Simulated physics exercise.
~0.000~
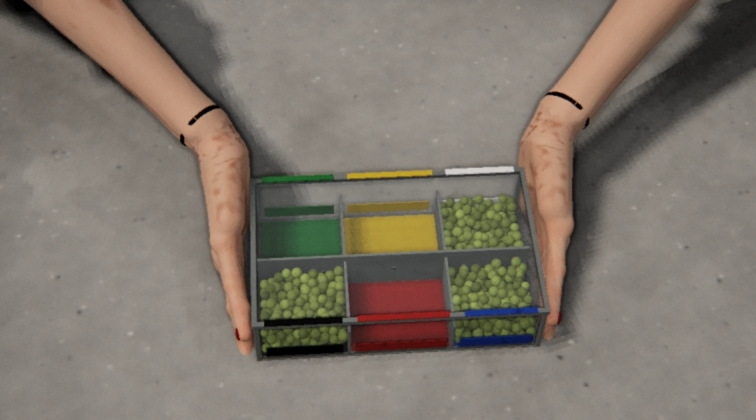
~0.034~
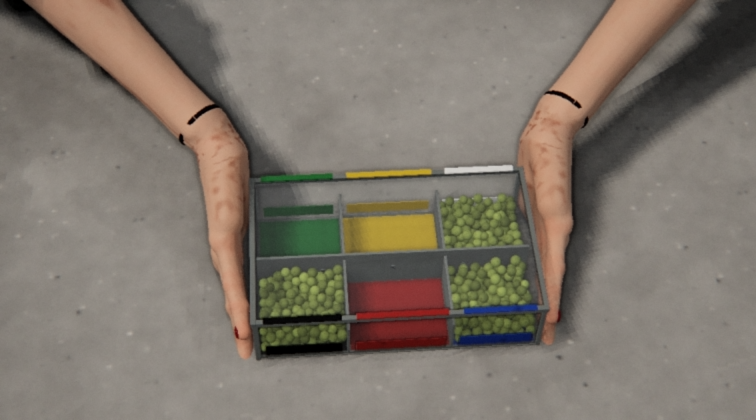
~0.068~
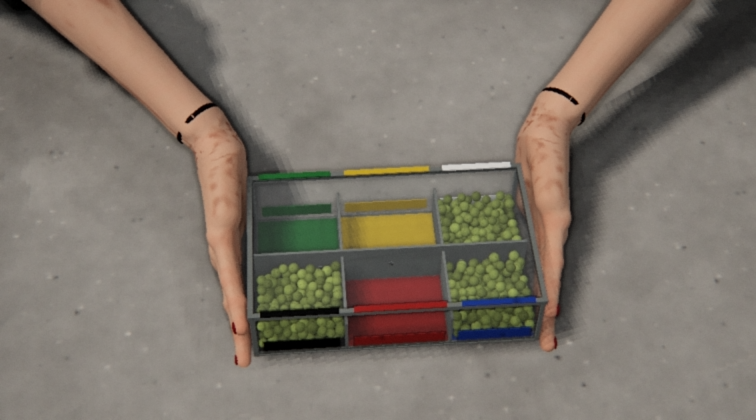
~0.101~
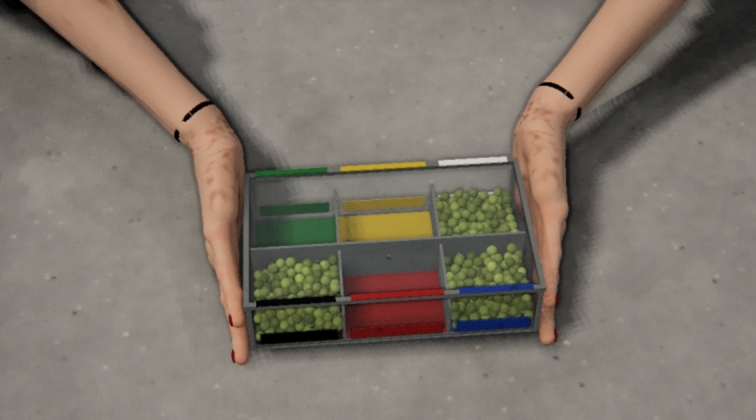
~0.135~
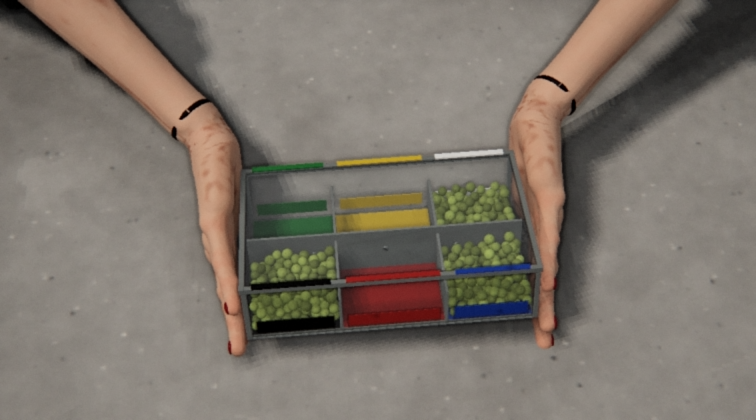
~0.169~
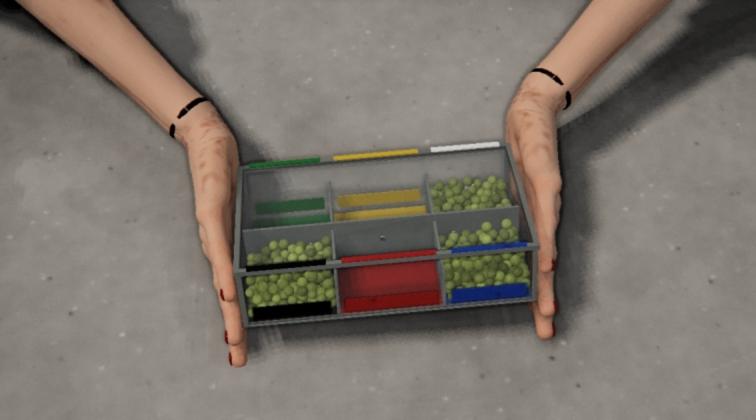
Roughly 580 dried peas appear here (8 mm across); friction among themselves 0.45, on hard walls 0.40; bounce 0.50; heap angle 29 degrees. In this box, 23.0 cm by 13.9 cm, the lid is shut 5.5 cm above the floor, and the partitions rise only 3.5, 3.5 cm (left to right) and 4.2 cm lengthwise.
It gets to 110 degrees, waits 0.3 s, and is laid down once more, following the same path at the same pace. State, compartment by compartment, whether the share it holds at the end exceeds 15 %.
Red: Does not exceed; blue: Exceeds; green: Does not exceed; yellow: Does not exceed; white: Exceeds; black: Exceeds.
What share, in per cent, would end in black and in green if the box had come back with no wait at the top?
In that case black keeps 30% and green keeps 5%.
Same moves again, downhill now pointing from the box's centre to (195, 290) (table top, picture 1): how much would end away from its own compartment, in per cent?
Roughly 65 percent of them.
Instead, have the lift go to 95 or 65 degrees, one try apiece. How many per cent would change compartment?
About 15 and about 10 per cent, in that order.
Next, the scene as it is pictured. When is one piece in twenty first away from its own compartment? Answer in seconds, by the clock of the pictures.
0.70 s or so.
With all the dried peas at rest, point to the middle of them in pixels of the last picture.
In the last view, approximately (443, 276).
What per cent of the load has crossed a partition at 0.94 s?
At that moment it's some 15 per cent.
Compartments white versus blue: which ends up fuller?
White compartment.
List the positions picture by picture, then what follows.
The first frame shows box tilt 0 degrees, front corners at (257, 324) and (545, 309); blue 30 %, white 35 %, black 35 %.
The second frame shows box tilt 1 degrees, front corners at (256, 322) and (544, 307).
The third frame shows box tilt 3 degrees, front corners at (253, 315) and (543, 299), lowest corner left back.
The fourth frame shows box tilt 7 degrees, front corners at (249, 305) and (540, 286), lowest corner left back.
The fifth frame shows box tilt 12 degrees, front corners at (244, 289) and (537, 267), lowest corner left back.
The sixth frame shows box tilt 18 degrees, front corners at (239, 271) and (534, 245), lowest corner left back; blue 30 %, white 35 %, black 35 %. Its pace works out near 165 degrees a second.
After 0.94 s, tilt 110 degrees; blue 25 %, green 5 %, yellow 5 %, white 35 %, black 30 %.
After 1.45 s, tilt 60 degrees; blue 20 %, green 5 %, yellow 5 %, white 35 %, black 30 %.
After 2.02 s, tilt 0 degrees; blue 20 %, green 5 %, yellow 10 %, white 35 %, black 30 %.
In the end, at 2.5 s, red 0 %, blue 20 %, green 5 %, yellow 10 %, white 35 %, black 30 %.
